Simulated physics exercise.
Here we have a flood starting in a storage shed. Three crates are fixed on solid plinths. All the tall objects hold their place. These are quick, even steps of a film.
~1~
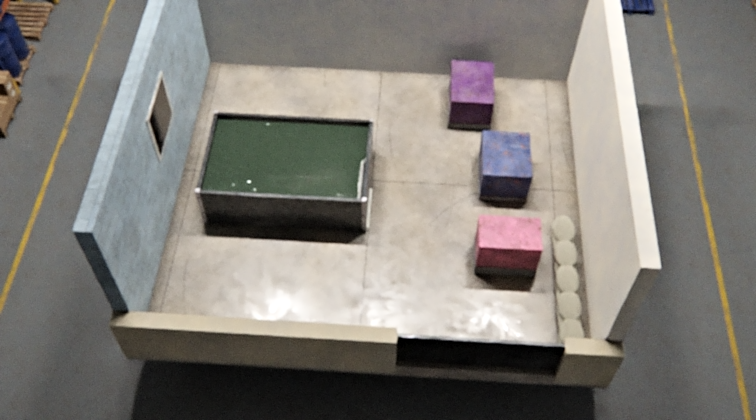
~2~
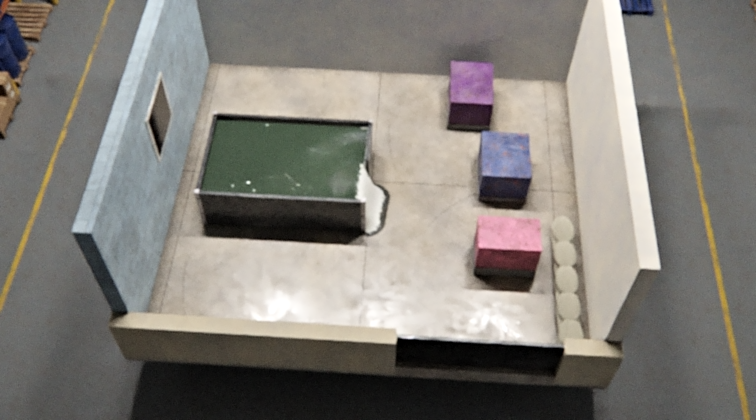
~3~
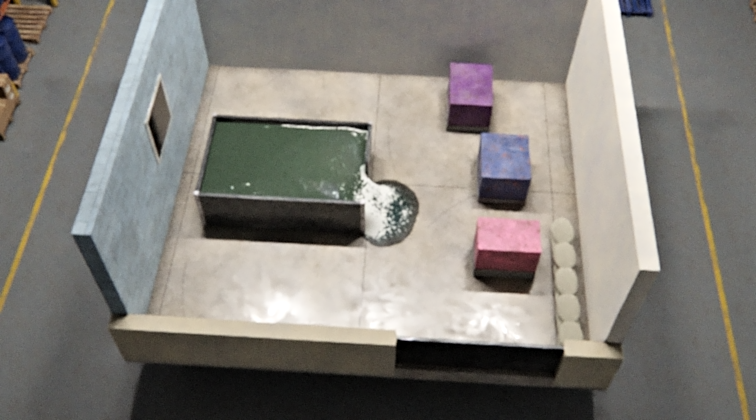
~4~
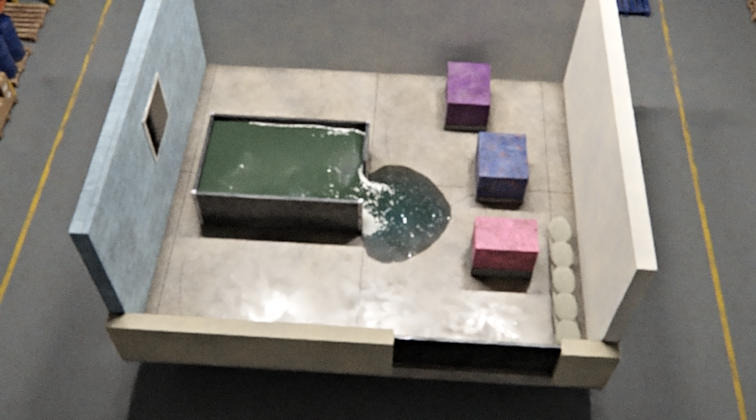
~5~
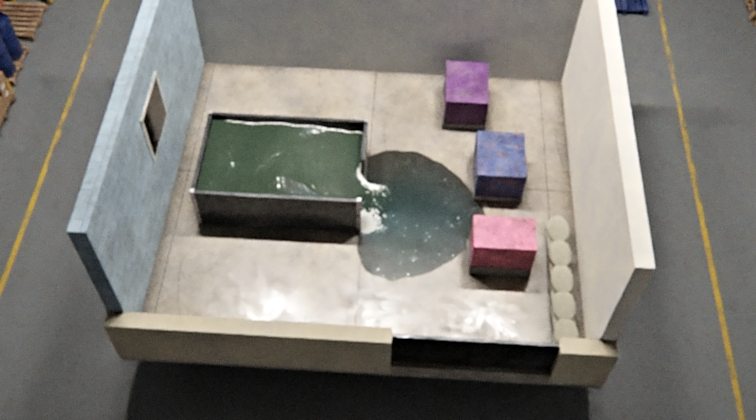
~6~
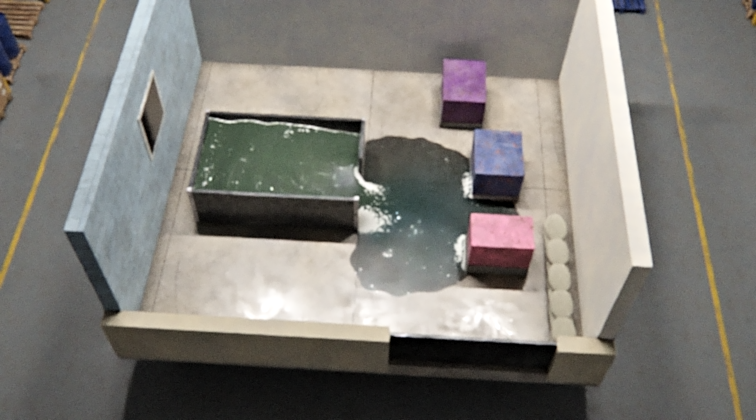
The footage shows water in a dark rectangular tank inside a partly walled enclosure; it pours from the tank's right side and spreads across the pale floor in a widening pool, reaching the blue and pink blocks, which stay in place.
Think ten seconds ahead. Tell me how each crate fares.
The blue crate is soaked; the pink crate is soaked; the purple crate is soaked.
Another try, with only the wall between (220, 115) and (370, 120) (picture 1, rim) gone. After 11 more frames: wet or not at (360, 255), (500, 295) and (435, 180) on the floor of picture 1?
In that order: Dry, clear, dry.
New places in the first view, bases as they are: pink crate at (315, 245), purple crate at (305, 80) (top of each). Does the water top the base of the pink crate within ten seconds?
In short: Pink is safe.
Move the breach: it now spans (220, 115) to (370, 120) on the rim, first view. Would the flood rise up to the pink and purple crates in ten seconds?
One by one: The pink one is spared, the purple one is topped.
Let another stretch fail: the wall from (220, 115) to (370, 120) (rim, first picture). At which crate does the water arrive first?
That is the purple one.
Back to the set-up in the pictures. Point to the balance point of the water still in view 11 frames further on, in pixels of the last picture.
Roughly at (355, 202).
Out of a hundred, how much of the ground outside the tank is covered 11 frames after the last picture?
Some 40 per cent.
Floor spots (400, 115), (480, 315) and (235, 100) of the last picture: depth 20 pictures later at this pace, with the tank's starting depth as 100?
About 2, 25 and 0 per cent.
A moment on, water covers 25 % of the floor; the blue crate water round its plinth, the pink crate water round its plinth, the purple crate water round its plinth.
Next, water covers 40 % of the floor; the blue crate water round its plinth, the pink crate water round its plinth, the purple crate water round its plinth.
Then, water covers 60 % of the floor; the blue crate water round its plinth, the pink crate water round its plinth, the purple crate water round its plinth.
Later, water covers 90 % of the floor; the blue crate water round its plinth, the pink crate water round its plinth, the purple crate water round its plinth.
In the end, water covers 95 % of the floor; the blue crate was topped, the pink crate was topped, the purple crate was topped.
